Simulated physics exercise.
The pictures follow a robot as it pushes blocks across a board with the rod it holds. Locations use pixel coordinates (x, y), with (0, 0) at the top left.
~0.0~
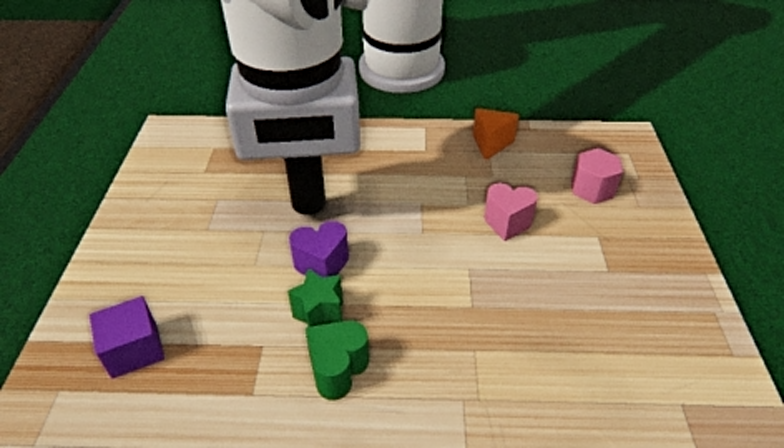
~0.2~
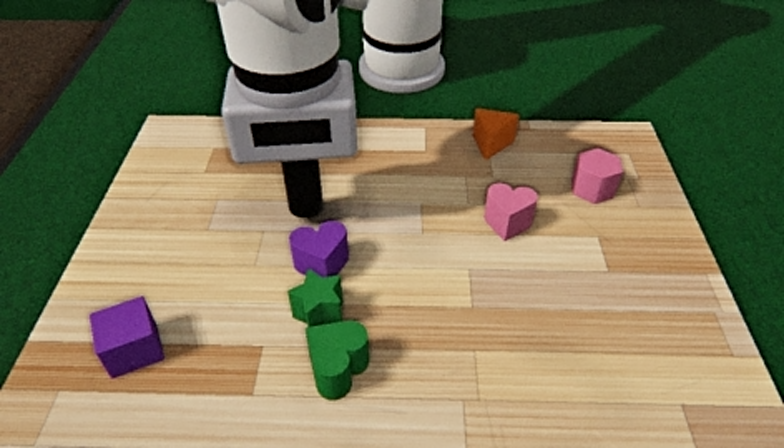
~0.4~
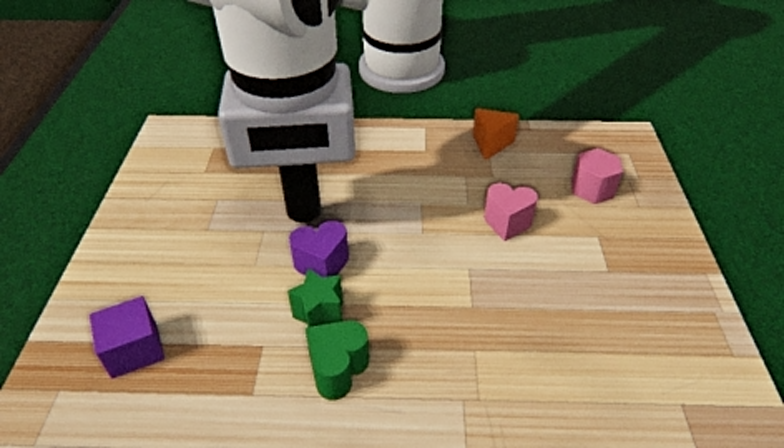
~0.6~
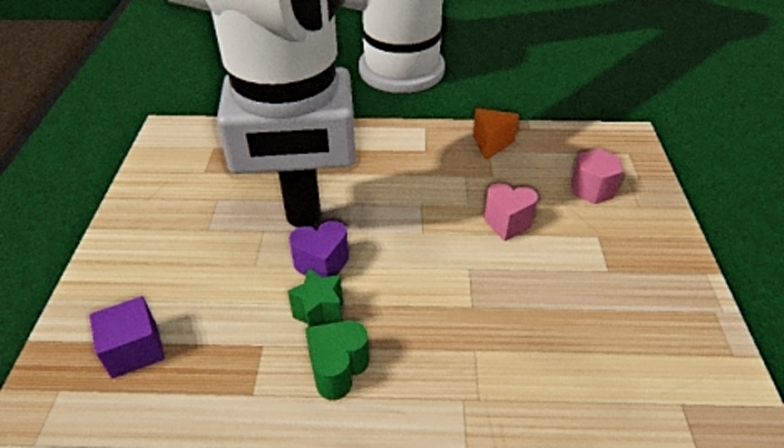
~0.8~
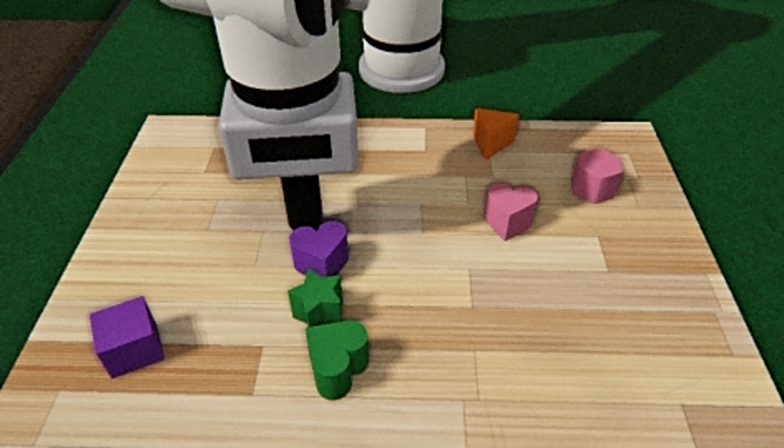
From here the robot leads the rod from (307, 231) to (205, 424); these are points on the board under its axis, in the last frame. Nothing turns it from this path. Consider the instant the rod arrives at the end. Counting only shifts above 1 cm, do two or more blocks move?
In short: No.
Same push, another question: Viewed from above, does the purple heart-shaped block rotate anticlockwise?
Yes.
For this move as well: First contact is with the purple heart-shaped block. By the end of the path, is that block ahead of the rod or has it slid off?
Beside or behind it.
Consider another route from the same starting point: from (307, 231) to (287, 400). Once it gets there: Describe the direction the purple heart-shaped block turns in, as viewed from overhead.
The block spins anticlockwise.
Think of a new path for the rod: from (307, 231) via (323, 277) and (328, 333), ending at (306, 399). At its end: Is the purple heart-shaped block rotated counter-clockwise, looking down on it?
My answer is yes.
What follows on the original path. One third of the way, rod (275, 275); green star (319, 294); purple heart-shaped block (316, 252), turned 65° anticlockwise.
Two thirds of the way, rod (241, 338); green star (319, 294); purple heart-shaped block (316, 252), turned 65° anticlockwise.
At the end, rod (201, 415); green star (319, 294); purple heart-shaped block (316, 252), turned 65° anticlockwise; green heart-shaped block unmoved.
